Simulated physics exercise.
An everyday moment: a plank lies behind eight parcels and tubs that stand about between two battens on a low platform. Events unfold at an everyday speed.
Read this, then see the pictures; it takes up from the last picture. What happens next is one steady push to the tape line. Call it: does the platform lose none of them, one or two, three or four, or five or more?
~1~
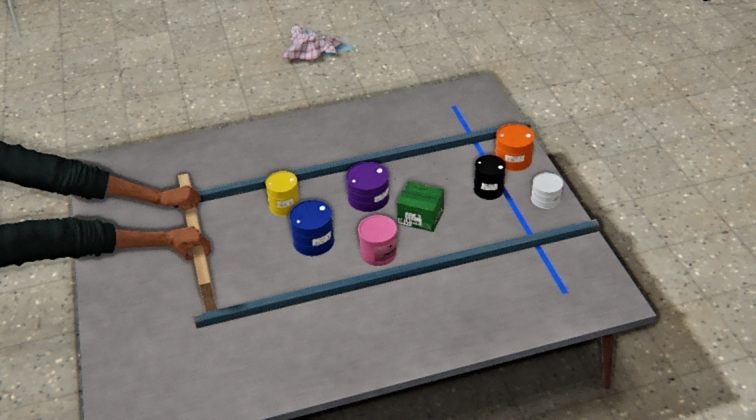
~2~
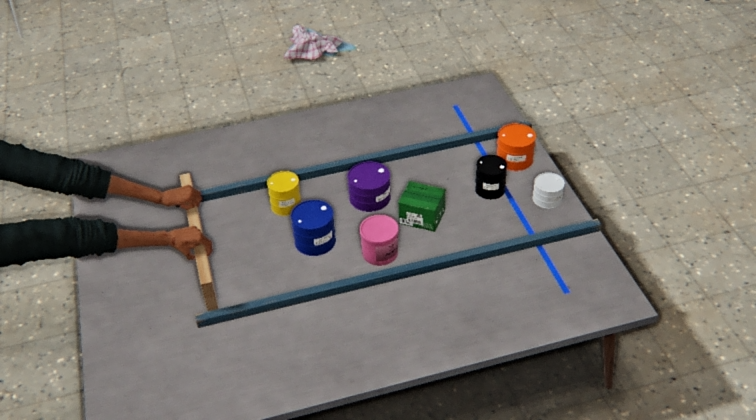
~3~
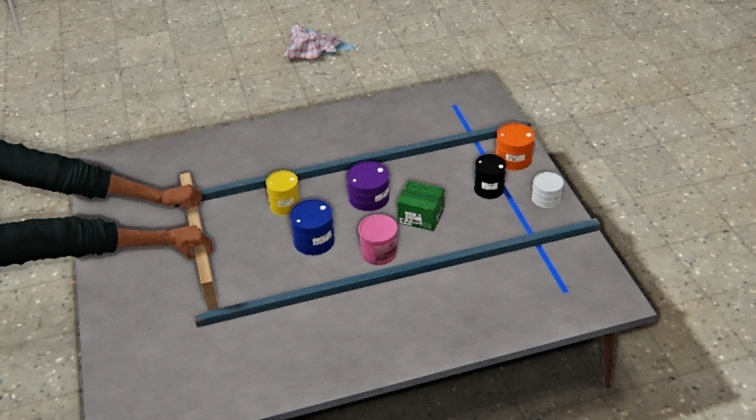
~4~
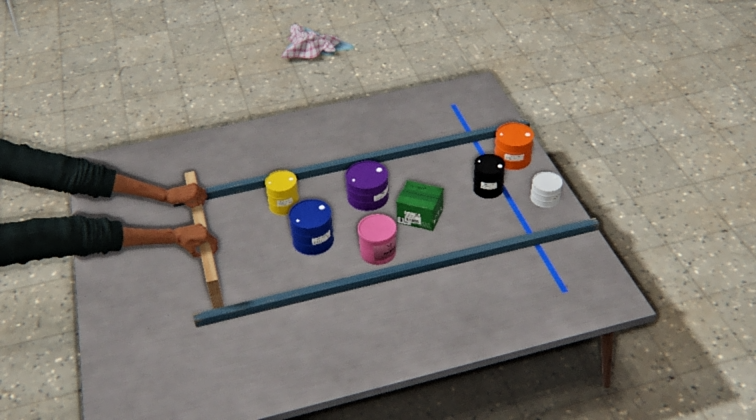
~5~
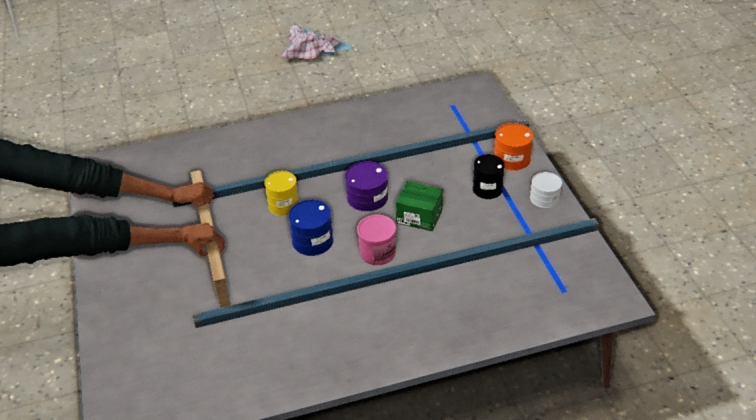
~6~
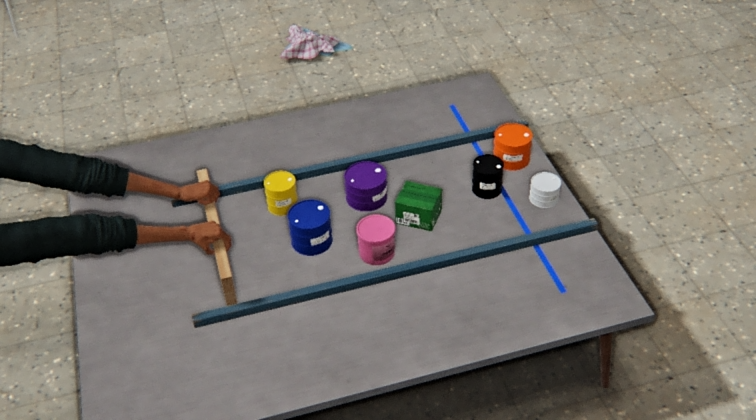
It loses one or two.
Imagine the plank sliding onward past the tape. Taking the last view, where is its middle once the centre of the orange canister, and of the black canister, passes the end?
I reckon its middle sits around (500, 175) and then around (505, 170).
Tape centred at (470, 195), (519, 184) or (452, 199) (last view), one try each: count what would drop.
Tallies in the order asked: 0, 4, 0.
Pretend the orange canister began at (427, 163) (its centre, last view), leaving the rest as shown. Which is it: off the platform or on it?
It is safe.
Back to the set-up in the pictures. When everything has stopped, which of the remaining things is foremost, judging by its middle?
Black canister.
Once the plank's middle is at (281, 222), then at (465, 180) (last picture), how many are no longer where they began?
Tally at point one: 1; at point two: 8.
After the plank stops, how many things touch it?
3.
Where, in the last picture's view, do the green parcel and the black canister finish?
In the last picture the green parcel sits around (566, 194) and the black canister around (557, 168).
A little later, none off yet; white canister at rest near (545, 190); orange canister at rest near (512, 147); black canister at rest near (488, 177).
Next, none off yet; white canister at rest near (545, 190); orange canister at rest near (512, 147); black canister moving near (489, 176).
When it is over, the number that fall off is one or two; down, orange canister and white canister.
